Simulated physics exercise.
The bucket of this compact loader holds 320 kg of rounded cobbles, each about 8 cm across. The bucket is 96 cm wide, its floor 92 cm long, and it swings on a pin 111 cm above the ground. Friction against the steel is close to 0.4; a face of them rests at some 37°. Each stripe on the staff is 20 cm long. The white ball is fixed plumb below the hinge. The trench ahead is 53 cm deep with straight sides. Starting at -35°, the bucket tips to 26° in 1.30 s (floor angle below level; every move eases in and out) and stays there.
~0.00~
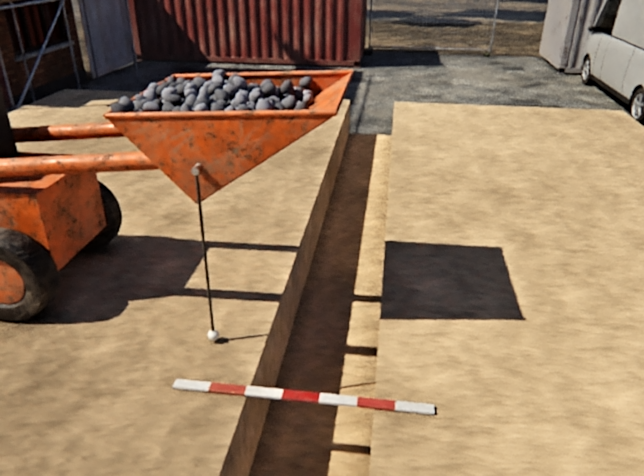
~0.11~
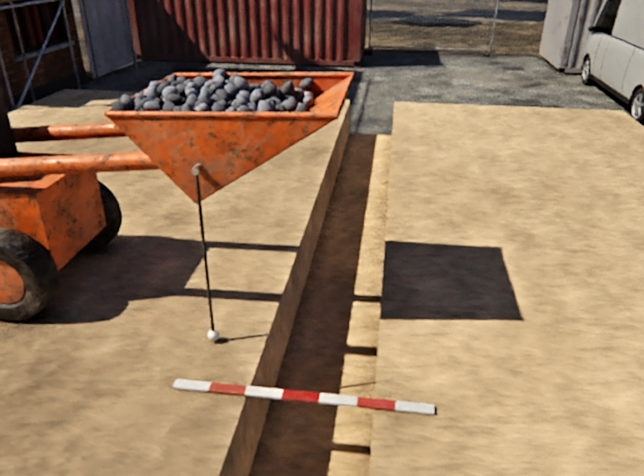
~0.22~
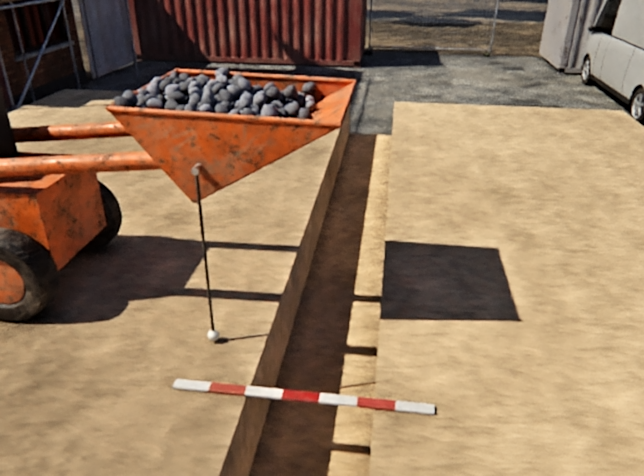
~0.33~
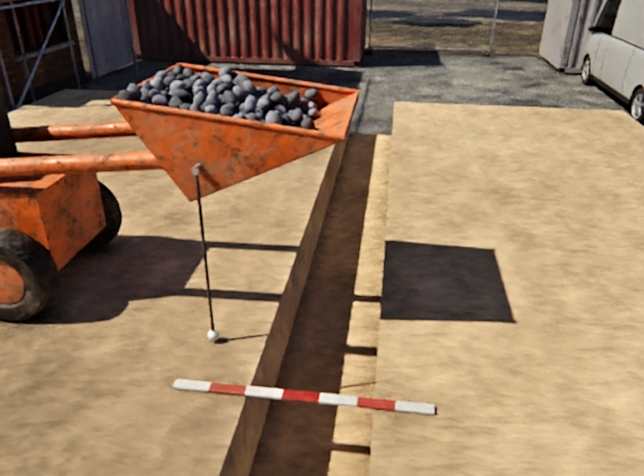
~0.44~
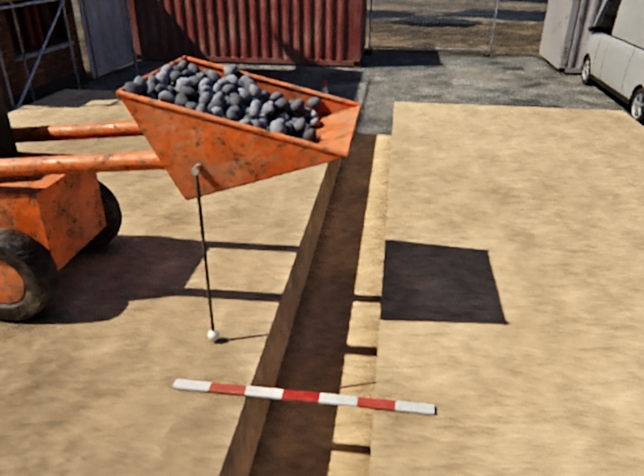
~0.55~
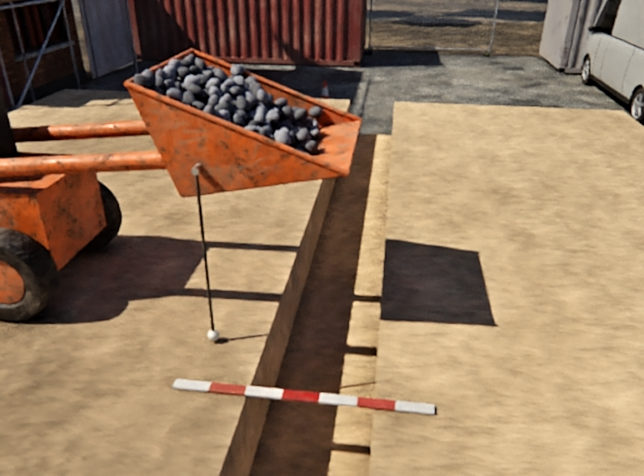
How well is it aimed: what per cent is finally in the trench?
About 50 per cent.
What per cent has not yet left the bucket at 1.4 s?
Roughly 80 per cent is still inside.
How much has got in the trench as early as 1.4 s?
About 15 per cent by then.
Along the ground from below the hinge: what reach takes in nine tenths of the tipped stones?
About 150 cm.
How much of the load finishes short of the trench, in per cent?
Near 0 in a hundred.
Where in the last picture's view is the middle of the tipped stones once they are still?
Around (373, 347).
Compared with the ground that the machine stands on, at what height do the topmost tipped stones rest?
About 20 cm above it.
After 1.0 s the floor is at 17°; 100 % in the bucket; the foremost stones are at (317, 181).
After 1.4 s the floor is at 26°; 82 % in the bucket, 17 % in the trench; the foremost stones are at (380, 260).
After 1.8 s the floor is at 26°; 46 % in the bucket, 31 % in the trench, 22 % past the trench; the foremost stones are at (444, 308).
After 4.3 s the floor is at 26°; 0 % in the bucket, 51 % in the trench, 49 % past the trench; the foremost stones are at (577, 322).
